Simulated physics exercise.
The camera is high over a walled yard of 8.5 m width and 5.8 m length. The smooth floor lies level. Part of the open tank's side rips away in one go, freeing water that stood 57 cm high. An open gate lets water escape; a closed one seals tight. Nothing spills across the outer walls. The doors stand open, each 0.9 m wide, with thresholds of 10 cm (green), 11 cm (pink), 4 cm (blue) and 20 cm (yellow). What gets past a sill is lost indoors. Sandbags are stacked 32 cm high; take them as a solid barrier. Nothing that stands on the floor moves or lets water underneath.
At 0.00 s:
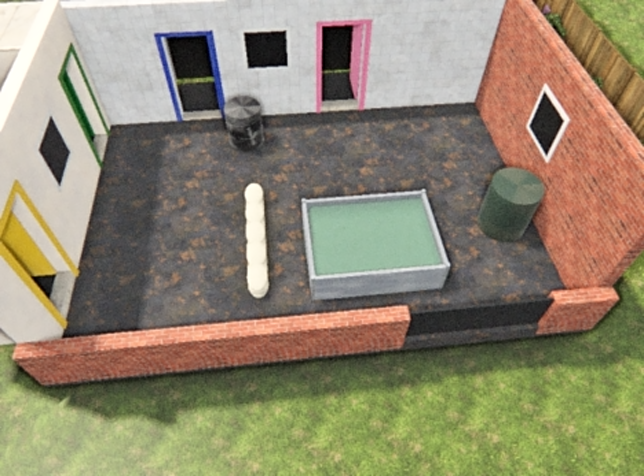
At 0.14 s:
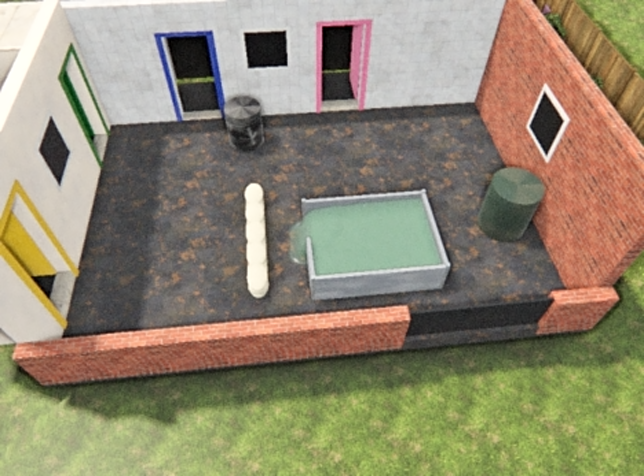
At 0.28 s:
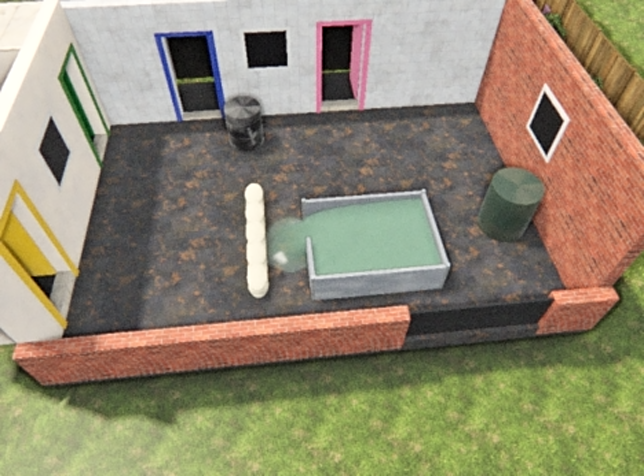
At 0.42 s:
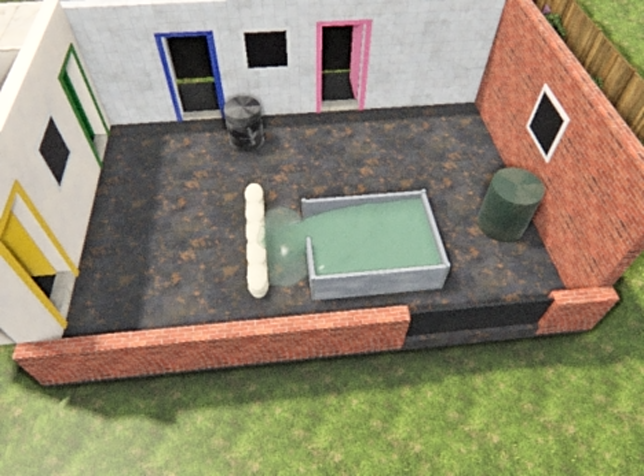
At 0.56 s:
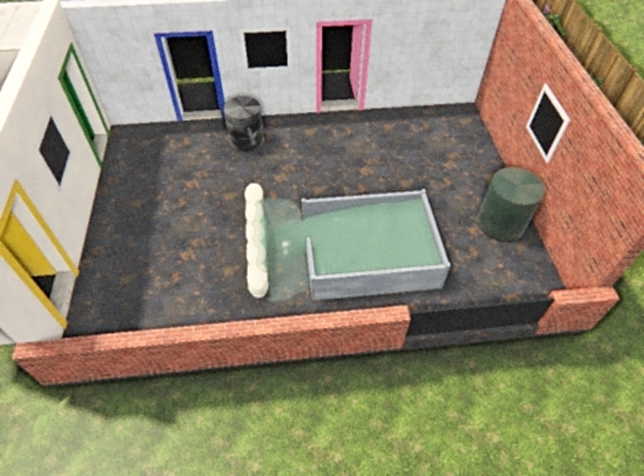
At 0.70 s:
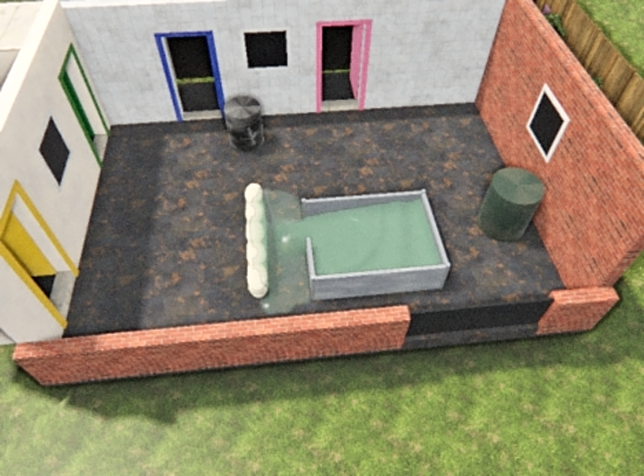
The footage shows a walled yard with coloured doorways and an open tank of greenish water; part of the tank's left side opens, and water pours out, reaches the row of pale sandbags and spreads along it.
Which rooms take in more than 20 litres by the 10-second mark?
Door by door: At the green door it stays under the limit; at the pink door it does not reach the limit; at the blue door it stays under the limit; at the yellow door it does not reach the limit.
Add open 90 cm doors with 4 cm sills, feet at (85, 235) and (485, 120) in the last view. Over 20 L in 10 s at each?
In that order: Not over, above.
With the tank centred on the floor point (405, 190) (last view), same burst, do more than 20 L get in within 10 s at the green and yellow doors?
Against that limit: Green above, yellow below.
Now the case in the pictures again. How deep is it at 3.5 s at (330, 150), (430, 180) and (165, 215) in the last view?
In that order: 2, 0 and 1 cm.
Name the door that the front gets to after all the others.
It is the green one.
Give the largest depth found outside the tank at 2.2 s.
Up to some 38 cm.
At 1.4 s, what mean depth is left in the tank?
Roughly 42 cm on average.
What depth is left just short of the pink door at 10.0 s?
Some 4.5 cm.
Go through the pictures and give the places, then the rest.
The first frame shows still water, 57 cm deep, in the open tank at (372, 235).
In the second frame, the front is at (296, 259), 0.5 m from the gap at (308, 236); 0.2 m2 of floor is under water; 57 cm left at the back of the open tank.
In the third frame, water pours out at (308, 236) and has run 0.8 m, to (268, 254); typically 9 cm deep outside, 57 cm at the open tank's back.
In the fourth frame, water pours out at (308, 236) and has run 1.0 m, to (270, 278); typically 10 cm deep outside, 57 cm at the open tank's back.
In the fifth frame, water pours out at (308, 236) and has run 1.3 m, to (271, 296); typically 8 cm deep outside, 57 cm at the open tank's back.
In the sixth frame, the front is at (262, 192), 1.6 m from the gap at (308, 236); 1.7 m2 of floor is under water; 56 cm left at the back of the open tank.
After 1.4 s water covers 15 % of the floor and is deepest (43 cm) near (271, 243); green door not reached, pink door not reached, blue door not reached, yellow door not reached.
After 2.2 s water covers 30 % of the floor and is deepest (38 cm) near (271, 243); green door not reached, pink door 5 cm at the sill, 0 L in, blue door not reached, yellow door not reached.
After 3.5 s water covers 40 % of the floor and is deepest (26 cm) near (271, 243); green door not reached, pink door 12 cm at the sill, 1 L in, blue door 2 cm at the sill, 0 L in, yellow door not reached.
After 6.0 s water covers 65 % of the floor and is deepest (17 cm) near (272, 251); green door 6 cm at the sill, 0 L in, pink door 8 cm at the sill, 2 L in, blue door 3 cm at the sill, 0 L in, yellow door 5 cm at the sill, 0 L in.
After 10.0 s water covers 90 % of the floor and is deepest (10 cm) near (272, 251); green door 5 cm at the sill, 0 L in, pink door 5 cm at the sill, 2 L in, blue door 2 cm at the sill, 0 L in, yellow door 3 cm at the sill, 0 L in.
